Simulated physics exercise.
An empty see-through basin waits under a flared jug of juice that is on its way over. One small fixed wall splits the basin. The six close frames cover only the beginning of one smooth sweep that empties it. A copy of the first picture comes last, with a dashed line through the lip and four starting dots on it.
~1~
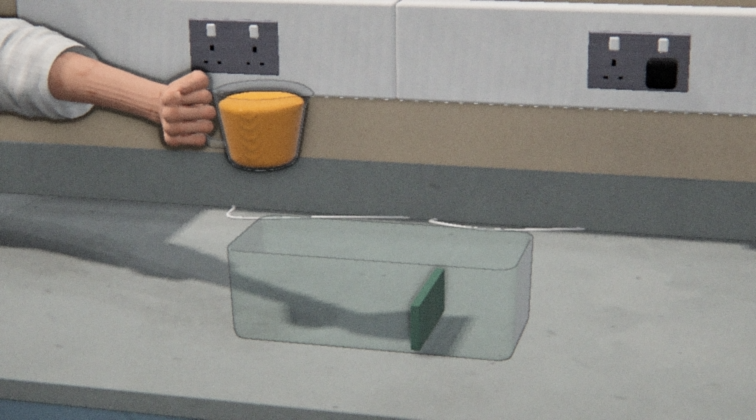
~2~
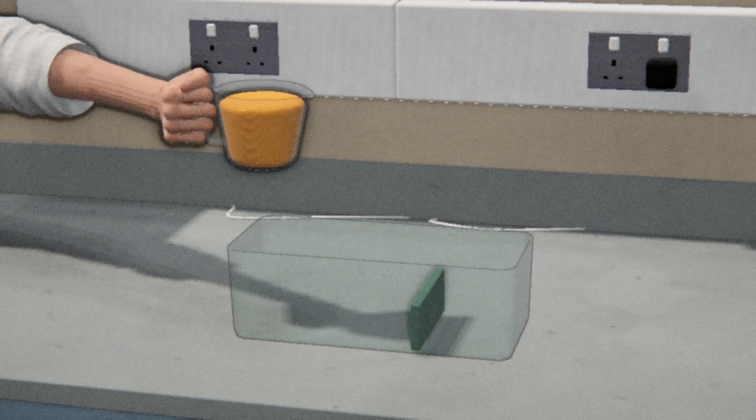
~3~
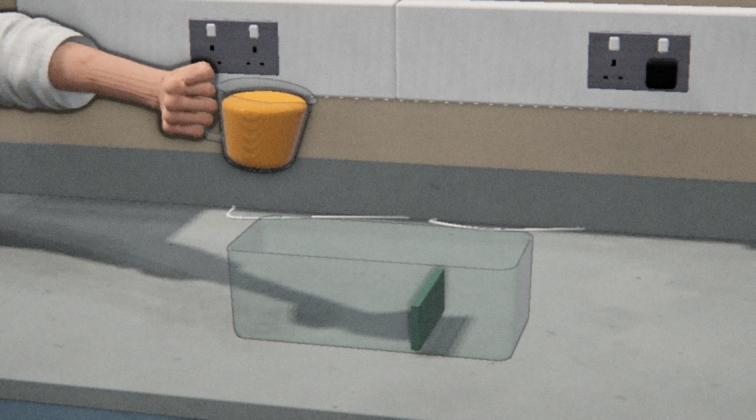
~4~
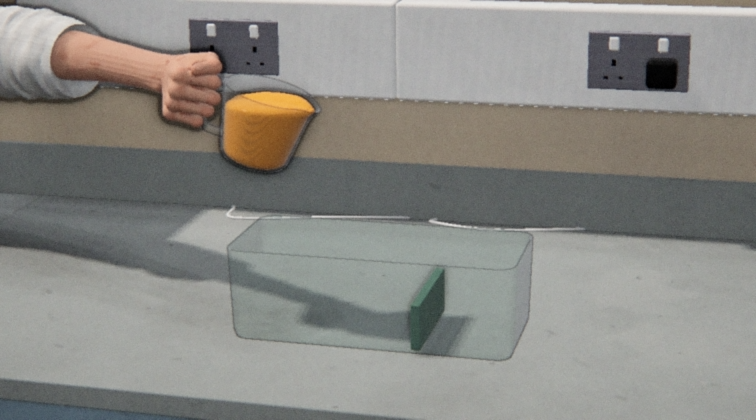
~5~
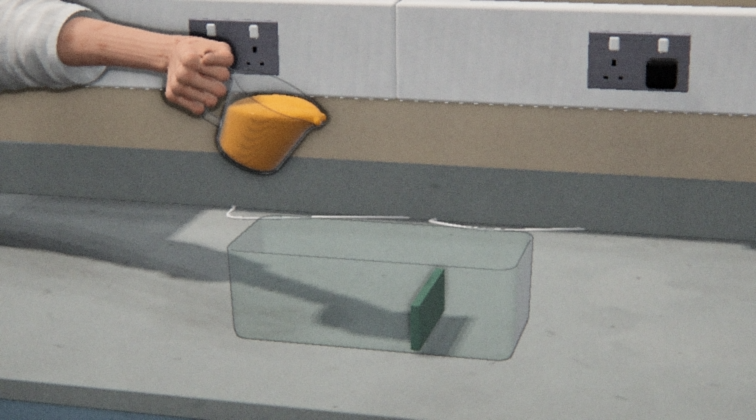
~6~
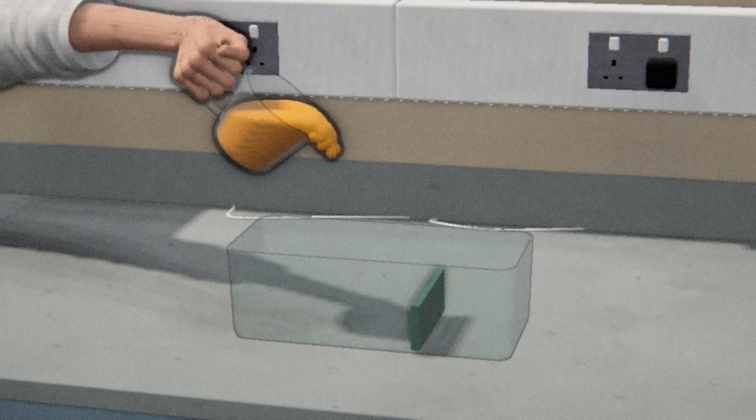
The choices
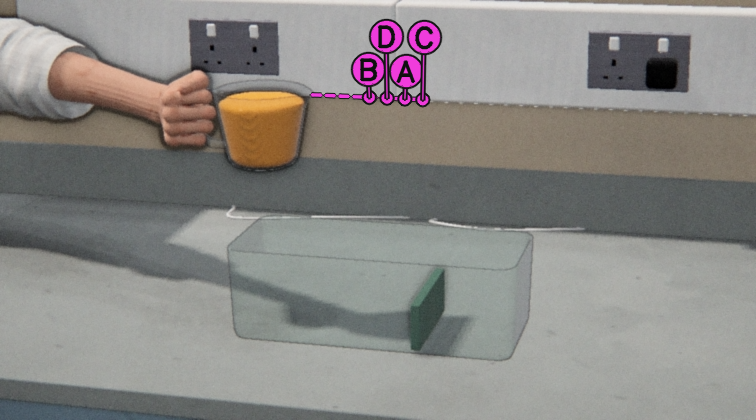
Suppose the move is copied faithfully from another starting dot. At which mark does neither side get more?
D works best here.
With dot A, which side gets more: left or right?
More ends on the right.
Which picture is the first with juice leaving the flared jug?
In picture 5.
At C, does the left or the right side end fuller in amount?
The right side.
On the marked copy, A at (404, 98); B at (369, 97); C at (422, 99); D at (387, 98).
Choosing A, about 23 % ends left of the wall and 76 % right of it.
Choosing B, about 77 % ends left of the wall and 21 % right of it.
Choosing C, about 12 % ends left of the wall and 86 % right of it.
Choosing D, about 50 % ends left of the wall and 49 % right of it.
